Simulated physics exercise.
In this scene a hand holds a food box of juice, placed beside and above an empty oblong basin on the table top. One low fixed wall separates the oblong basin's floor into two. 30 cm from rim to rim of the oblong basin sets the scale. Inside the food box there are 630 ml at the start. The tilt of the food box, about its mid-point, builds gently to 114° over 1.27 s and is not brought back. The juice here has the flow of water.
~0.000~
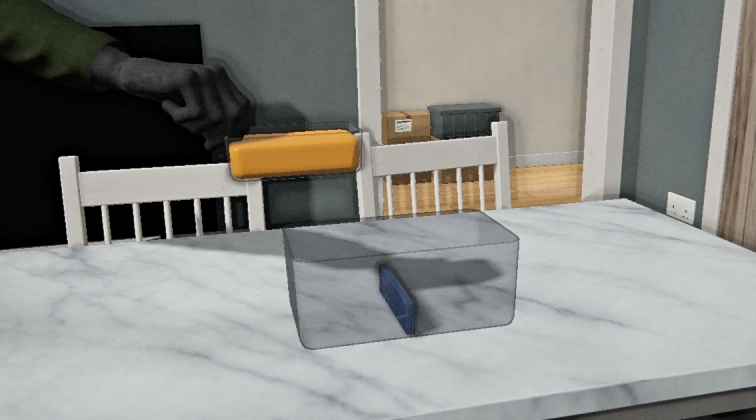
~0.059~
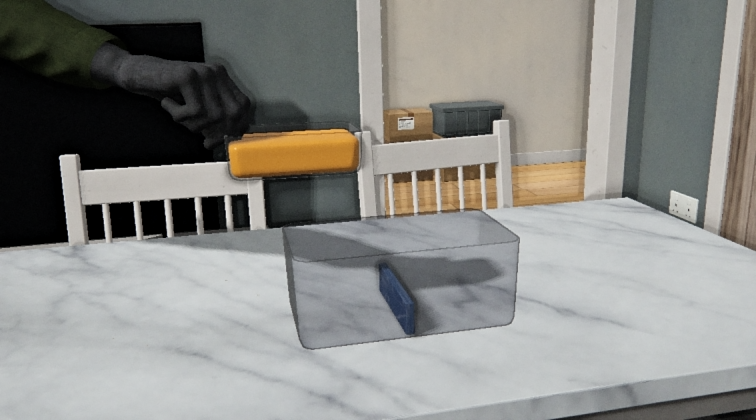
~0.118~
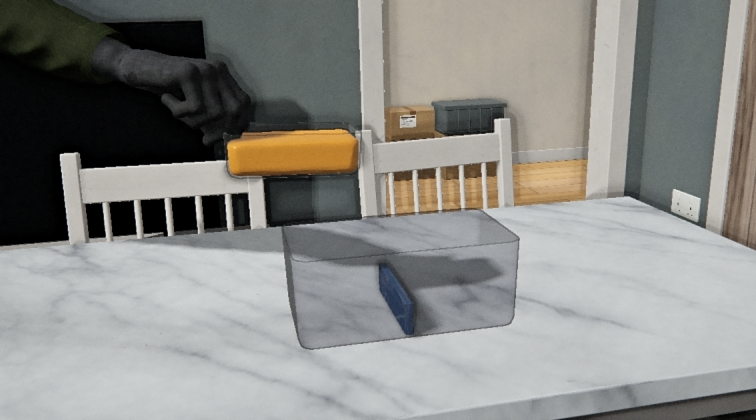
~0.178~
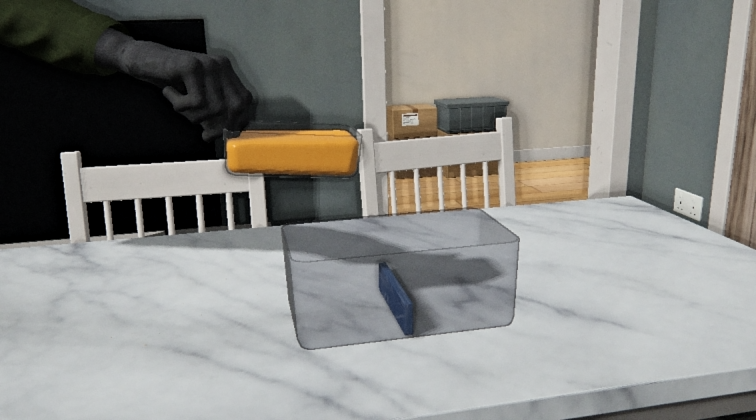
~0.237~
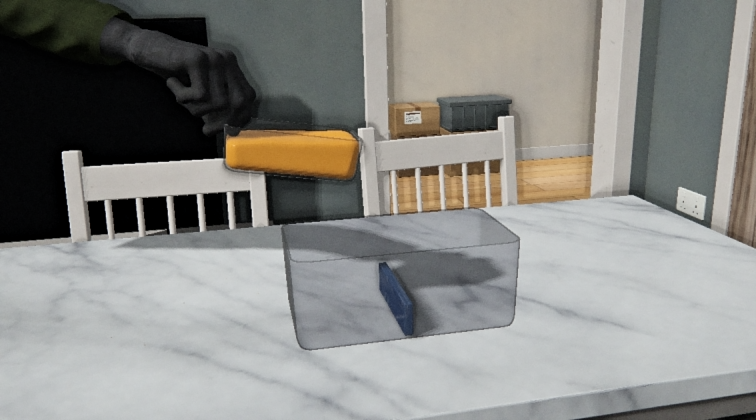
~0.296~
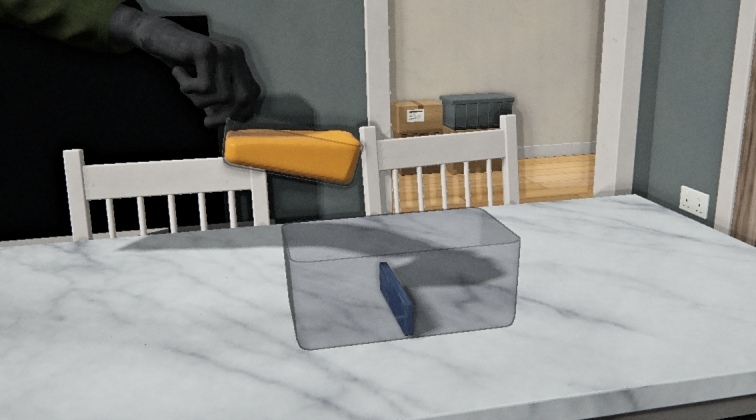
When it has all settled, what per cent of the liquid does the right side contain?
The right side contains about 67 per cent.
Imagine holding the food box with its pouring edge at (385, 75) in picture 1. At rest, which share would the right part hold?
Then I'd expect something near 80 per cent.
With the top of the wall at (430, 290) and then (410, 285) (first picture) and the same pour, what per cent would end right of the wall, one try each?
In turn about 10 and 45 per cent.
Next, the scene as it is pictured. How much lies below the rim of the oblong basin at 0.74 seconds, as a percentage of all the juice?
The basin holds roughly 54 in a hundred parts at that moment.
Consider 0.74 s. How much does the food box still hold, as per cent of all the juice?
At that time about 16 in a hundred parts are still held.
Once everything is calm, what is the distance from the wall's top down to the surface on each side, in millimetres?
The left comes to roughly 36 mm and the right to roughly 28 mm.
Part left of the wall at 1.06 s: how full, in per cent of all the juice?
I'd put it at close to 28 %.
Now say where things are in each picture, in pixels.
In the first picture, it leans 0°; its right rim is at (356, 128); the juice meets the walls at (229, 142) and (354, 134); the oblong basin's rim runs from (288, 244) to (498, 225); the wall's top is at (395, 283).
In the second picture, it leans 1°; its right rim is at (356, 128); the juice meets the walls at (228, 141) and (353, 134).
In the third picture, it leans 2°; its right rim is at (356, 129); the juice meets the walls at (227, 139) and (353, 135).
In the fourth picture, it leans 5°; its right rim is at (356, 132); the juice meets the walls at (227, 138) and (353, 135).
In the fifth picture, it leans 10°; its right rim is at (357, 137); the juice meets the walls at (227, 137) and (354, 136).
In the sixth picture, it leans 15°; its right rim is at (357, 142); the juice meets the walls at (227, 137) and (356, 137); 1 per cent is over the edge.
After 0.74 s the tilt is 71° and 16 per cent is still to pour, 6 is left of the wall and 47 right of it.
After 1.06 s the tilt is 107° and 2 per cent is still to pour, 28 is left of the wall and 67 right of it.
After 1.40 s the tilt is 114° and 0 per cent is still to pour, 33 is left of the wall and 67 right of it.
After 1.77 s the tilt is 114° and 0 per cent is still to pour, 33 is left of the wall and 67 right of it.
In the end 33 per cent lies left of the wall, 67 right of it and 0 outside.
